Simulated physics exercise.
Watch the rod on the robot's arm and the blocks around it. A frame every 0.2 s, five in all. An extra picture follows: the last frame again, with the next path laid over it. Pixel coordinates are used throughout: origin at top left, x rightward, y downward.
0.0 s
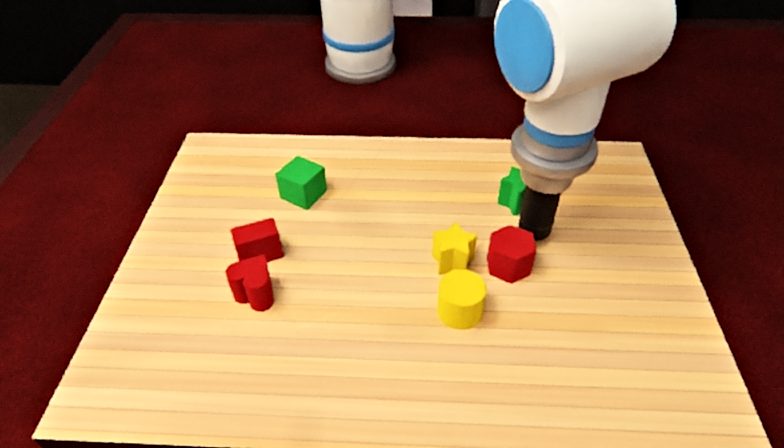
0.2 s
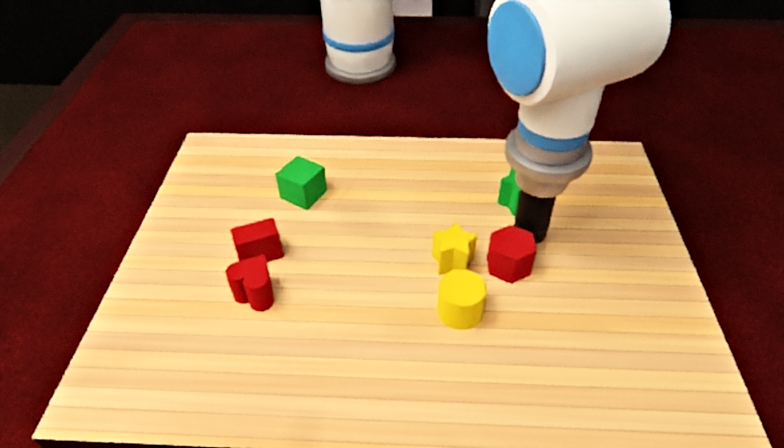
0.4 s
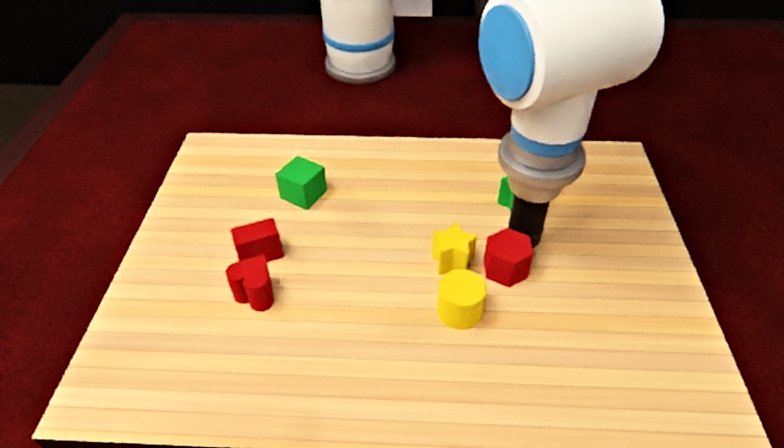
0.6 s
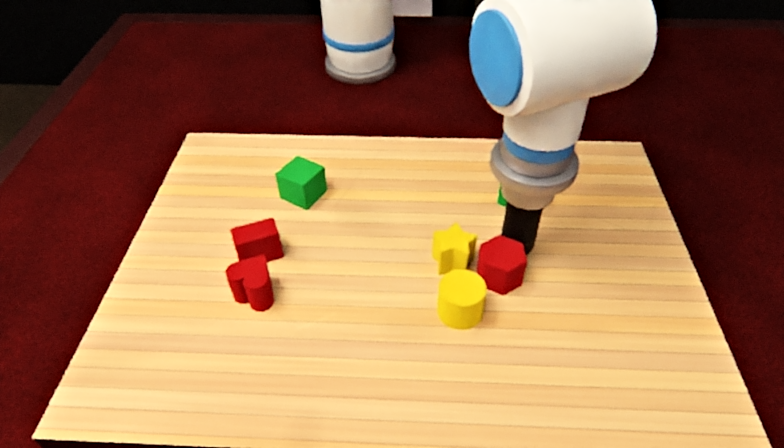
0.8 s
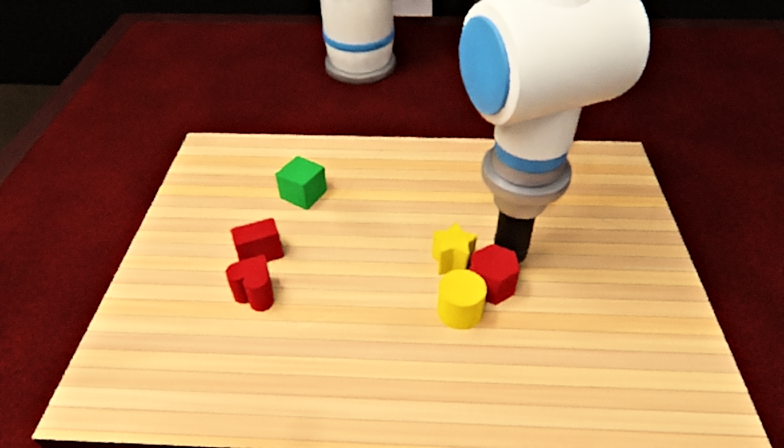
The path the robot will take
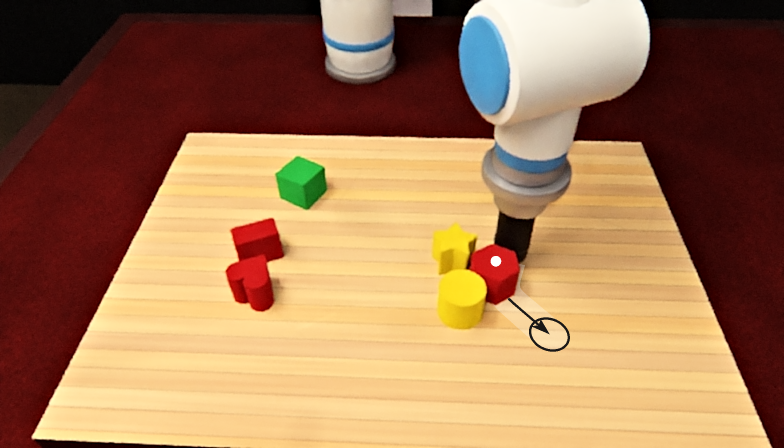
A robot arm's black rod pushes the red hexagon down and left beside the yellow blocks.
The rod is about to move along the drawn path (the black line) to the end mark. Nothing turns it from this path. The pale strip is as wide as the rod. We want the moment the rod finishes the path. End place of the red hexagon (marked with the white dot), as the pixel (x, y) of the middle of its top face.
By then it is at (478, 290).
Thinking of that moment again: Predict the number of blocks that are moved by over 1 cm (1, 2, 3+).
It moves two blocks.
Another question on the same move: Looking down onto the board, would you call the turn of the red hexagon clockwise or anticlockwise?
Direction: Clockwise.
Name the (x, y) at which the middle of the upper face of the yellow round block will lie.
At the end it should sit near (437, 307).
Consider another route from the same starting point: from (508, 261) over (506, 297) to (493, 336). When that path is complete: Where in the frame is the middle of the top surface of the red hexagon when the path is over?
When the path ends, it will be at (453, 322).
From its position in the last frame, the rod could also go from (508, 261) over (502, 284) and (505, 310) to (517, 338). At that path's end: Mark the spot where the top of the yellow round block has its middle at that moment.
So, by the moment the path ends, you'll find the top centre of the yellow round block at (426, 313).
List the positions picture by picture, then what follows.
The first frame shows lower end of the rod (534, 230), tops of blocks, yellow star (455, 238), yellow round block (463, 287), red hexagon (513, 241).
The second frame shows rod (529, 233), blocks as before.
The third frame shows rod (523, 238), red hexagon (510, 244).
The fourth frame shows rod (517, 245), red hexagon (504, 252).
The fifth frame shows rod (510, 253), yellow star (455, 238), yellow round block (463, 287), red hexagon (496, 261).
The drawn path runs from (508, 261) via (502, 286) and (522, 310), ending at (549, 334); the dot is on the red hexagon.
The first path, step by step. One third of the way, rod (504, 279); yellow round block (441, 305); red hexagon (479, 284), turned 30° clockwise.
Two thirds of the way, rod (524, 303); yellow round block (437, 307); red hexagon (478, 290), turned 40° clockwise.
At the end, rod (552, 327); yellow star not moved; yellow round block (437, 307); red hexagon (478, 290), turned 40° clockwise.
